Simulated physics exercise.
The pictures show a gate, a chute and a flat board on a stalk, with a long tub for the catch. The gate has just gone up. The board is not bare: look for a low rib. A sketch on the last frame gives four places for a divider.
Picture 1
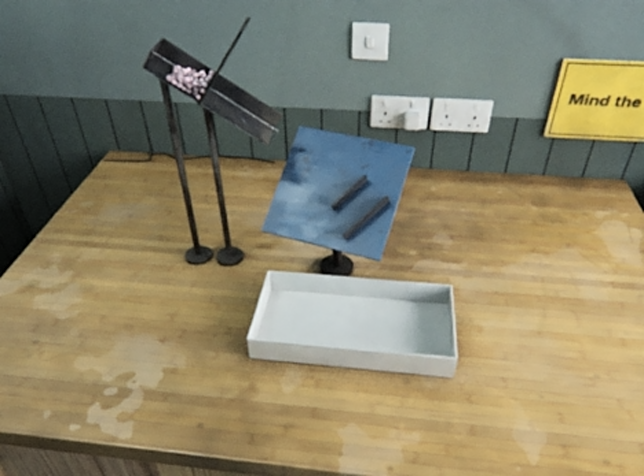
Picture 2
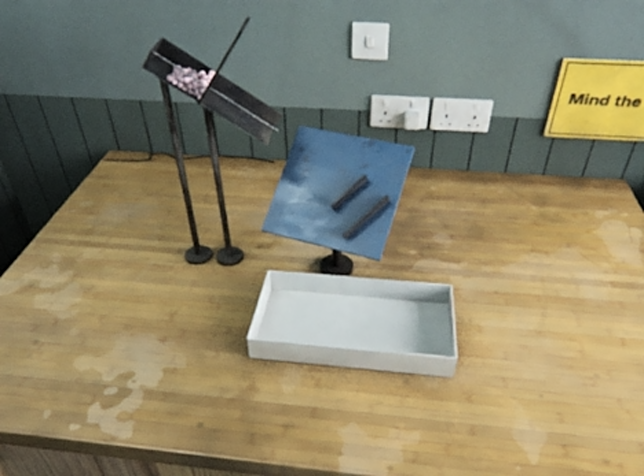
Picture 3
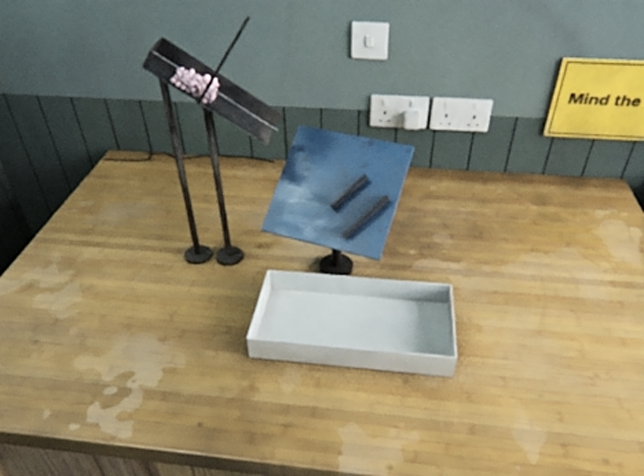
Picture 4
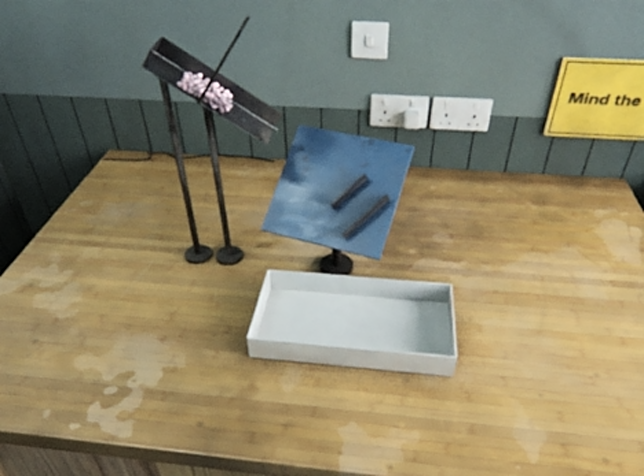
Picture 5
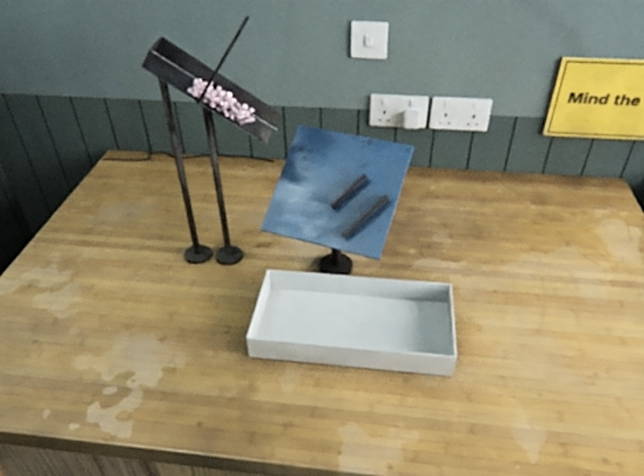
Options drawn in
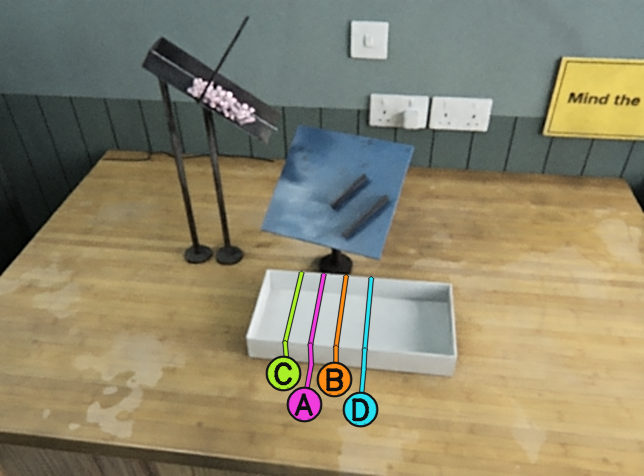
On a wooden table, small pale pink beads slide down a dark, gently sloping chute.
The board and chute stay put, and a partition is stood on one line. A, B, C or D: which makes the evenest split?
Line C does it best.
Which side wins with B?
Left.
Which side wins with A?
The left side.
On the marked copy, line A crosses the front rim at (310, 344); line B crosses the front rim at (336, 346); line C crosses the front rim at (285, 341); line D crosses the front rim at (364, 349).
For line A, of what is caught, most on the left of the divider, a small part on the right.
For line B, of what is caught, nearly all on the left of the divider, a stray few on the right.
For line C, of what is caught, about half on the left of the divider, about half on the right.
For line D, of what is caught, nearly all on the left of the divider, a stray few on the right.
